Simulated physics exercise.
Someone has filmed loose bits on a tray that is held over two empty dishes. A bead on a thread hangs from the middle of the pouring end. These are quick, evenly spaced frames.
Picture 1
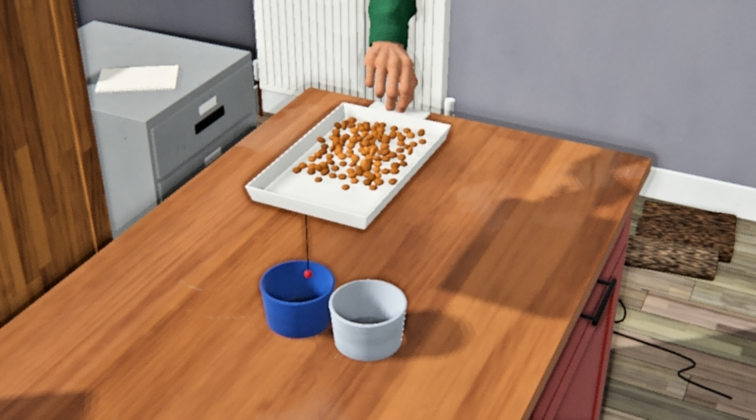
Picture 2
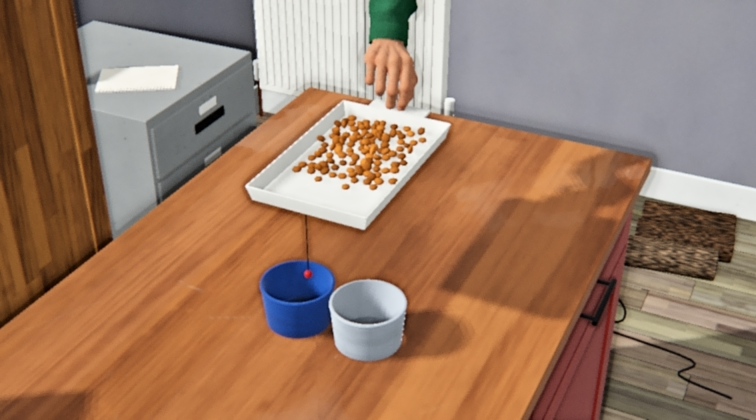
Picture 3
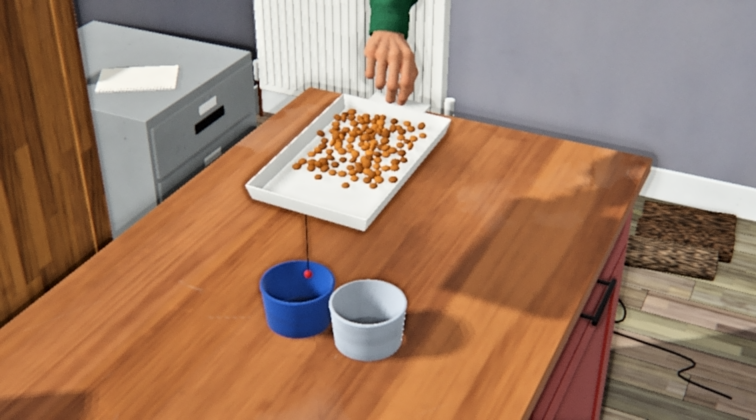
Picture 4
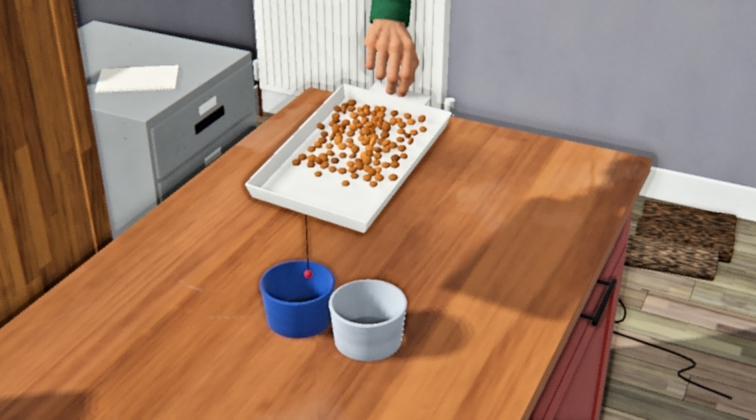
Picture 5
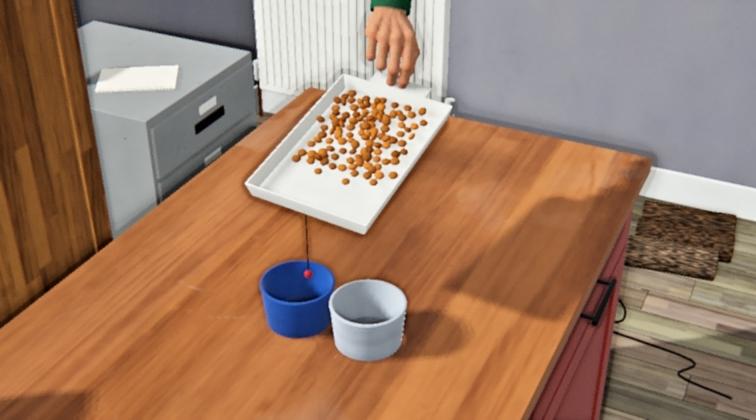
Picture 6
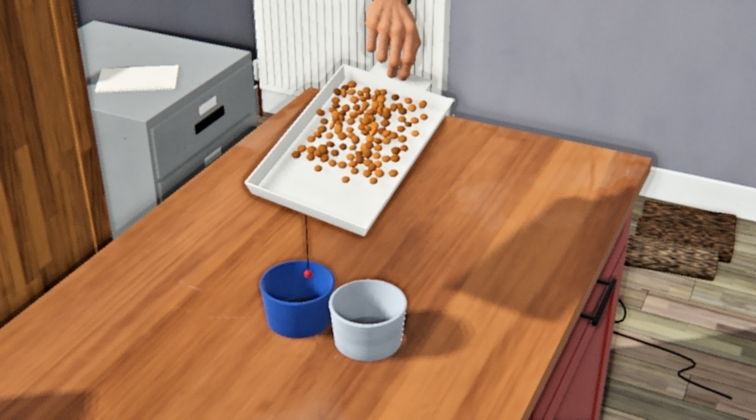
On a wooden counter, a hand raising the far end of a white tray of brown kibble above blue and grey dishes.
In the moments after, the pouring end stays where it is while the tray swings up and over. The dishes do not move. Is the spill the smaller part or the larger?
Together they catch the larger part.
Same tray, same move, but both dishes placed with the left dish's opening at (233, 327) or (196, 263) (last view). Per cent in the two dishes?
In turn 0 and 0 in a hundred.
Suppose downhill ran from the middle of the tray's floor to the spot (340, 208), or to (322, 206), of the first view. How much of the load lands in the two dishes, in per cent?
First some 50, then 20 per cent.
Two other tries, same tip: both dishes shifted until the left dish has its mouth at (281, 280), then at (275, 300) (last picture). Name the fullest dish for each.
First the dish on the right, then the right one.
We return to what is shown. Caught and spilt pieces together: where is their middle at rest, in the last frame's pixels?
Roughly at (365, 333).
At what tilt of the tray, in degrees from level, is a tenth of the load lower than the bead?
At about 70°.
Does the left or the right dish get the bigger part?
It is right.
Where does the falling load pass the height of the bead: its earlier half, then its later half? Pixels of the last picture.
Around (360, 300) and then (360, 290).
Soon after the last picture, tray tipped steeply; nearly all on the tray; a small part in the air.
A little later, tray tipped right over; about a quarter on the tray; about half in the right dish; a small part outside both; a small part in the air.
Later still, tray tipped past a quarter turn; most in the right dish; a small part outside both.
At rest, tray tipped past a quarter turn; most in the right dish; none in the left dish; a small part outside both.
